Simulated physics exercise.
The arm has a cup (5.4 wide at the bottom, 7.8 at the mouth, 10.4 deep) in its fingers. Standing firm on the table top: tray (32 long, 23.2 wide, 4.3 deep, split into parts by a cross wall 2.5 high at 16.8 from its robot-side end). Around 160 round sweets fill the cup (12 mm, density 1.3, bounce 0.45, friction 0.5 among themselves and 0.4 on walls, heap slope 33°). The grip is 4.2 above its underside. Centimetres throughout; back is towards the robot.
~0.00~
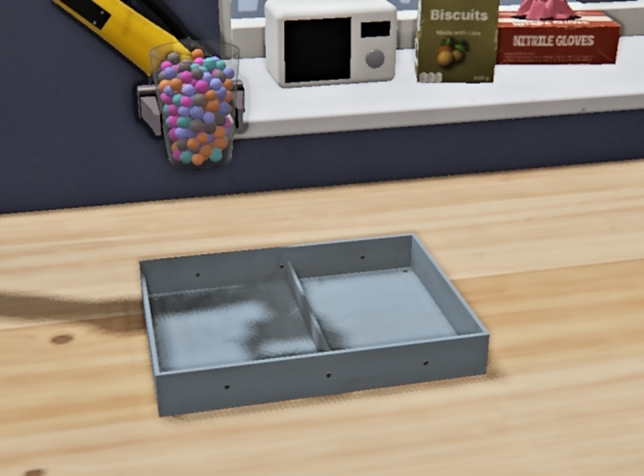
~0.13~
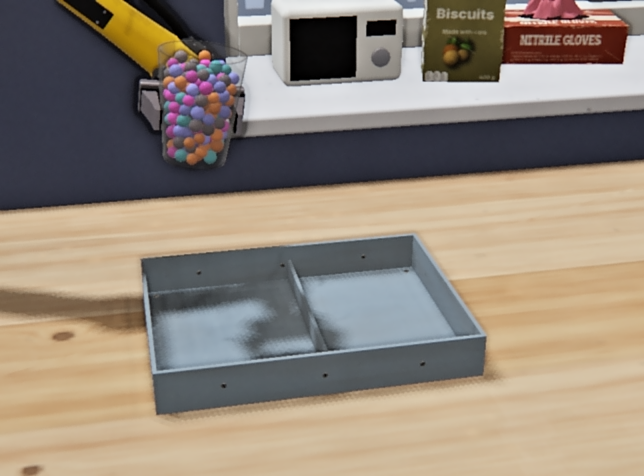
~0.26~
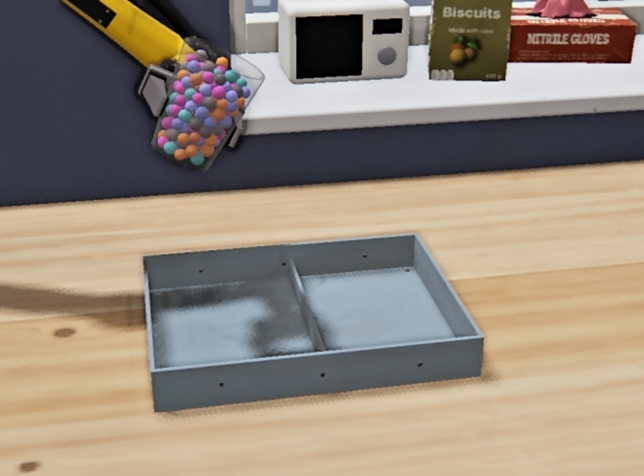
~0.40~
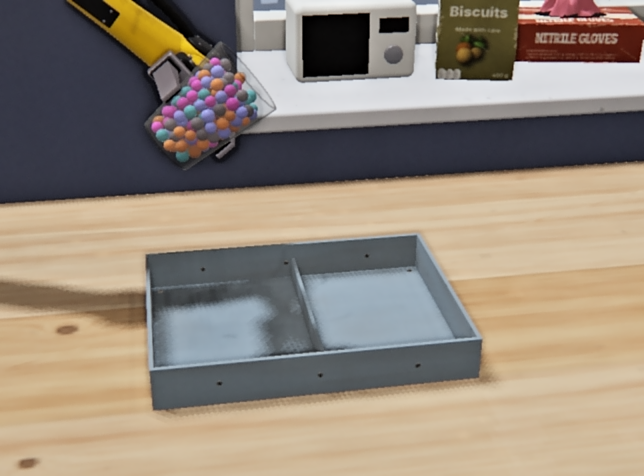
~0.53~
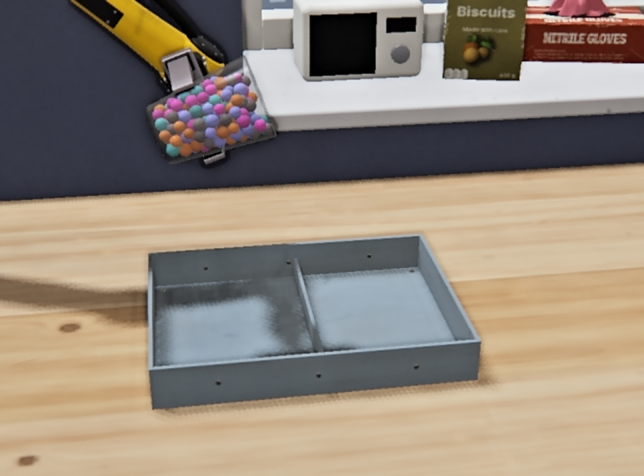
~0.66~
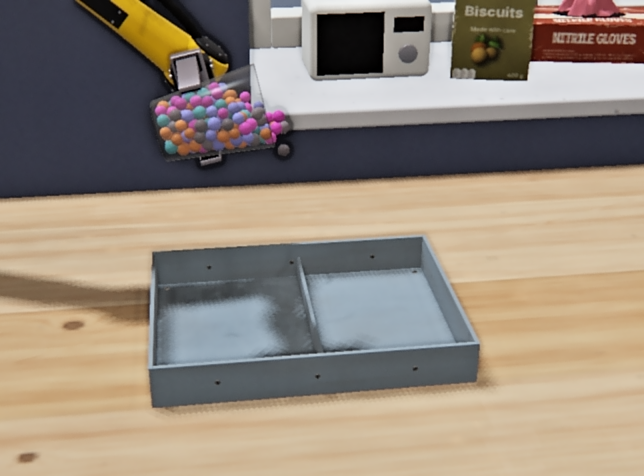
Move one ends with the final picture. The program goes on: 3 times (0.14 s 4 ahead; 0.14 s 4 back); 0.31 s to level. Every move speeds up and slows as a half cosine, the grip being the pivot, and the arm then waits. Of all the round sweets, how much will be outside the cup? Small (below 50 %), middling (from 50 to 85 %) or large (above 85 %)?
Answer: Middling; from 50 to 85 % of the round sweets finish outside the cup.
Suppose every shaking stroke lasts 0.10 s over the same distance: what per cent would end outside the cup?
In that case some 80 per cent.
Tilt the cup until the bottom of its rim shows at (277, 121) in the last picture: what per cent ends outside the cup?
Some 30 per cent.
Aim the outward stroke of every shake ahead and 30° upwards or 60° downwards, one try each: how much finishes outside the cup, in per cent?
Some 75 and 20 per cent.
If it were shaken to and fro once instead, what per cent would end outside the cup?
In that case some 40 per cent.
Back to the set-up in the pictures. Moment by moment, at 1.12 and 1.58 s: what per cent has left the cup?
In turn: 40, 70.
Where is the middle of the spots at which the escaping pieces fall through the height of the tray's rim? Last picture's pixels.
Around (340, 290).
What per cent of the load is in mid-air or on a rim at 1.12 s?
About 3 per cent.
By 1.12 s, tilted 78° forward, highest piece 26 above the table; 101 in the cup, 46 in the far-side part, 13 in the robot-side part, 5 in flight or on a rim.
By 1.58 s, tilted 66° forward, highest piece 26 above the table; 83 in the far-side part, 52 in the cup, 18 in the robot-side part, 12 in flight or on a rim.
By 2.01 s, level, highest piece 26 above the table; 89 in the far-side part, 52 in the cup, 24 in the robot-side part.
By 3.06 s, level, highest piece 26 above the table; 89 in the far-side part, 52 in the cup, 24 in the robot-side part.
Final count, 89 in the far-side part, 52 in the cup, 24 in the robot-side part. That is 68 % outside the cup.
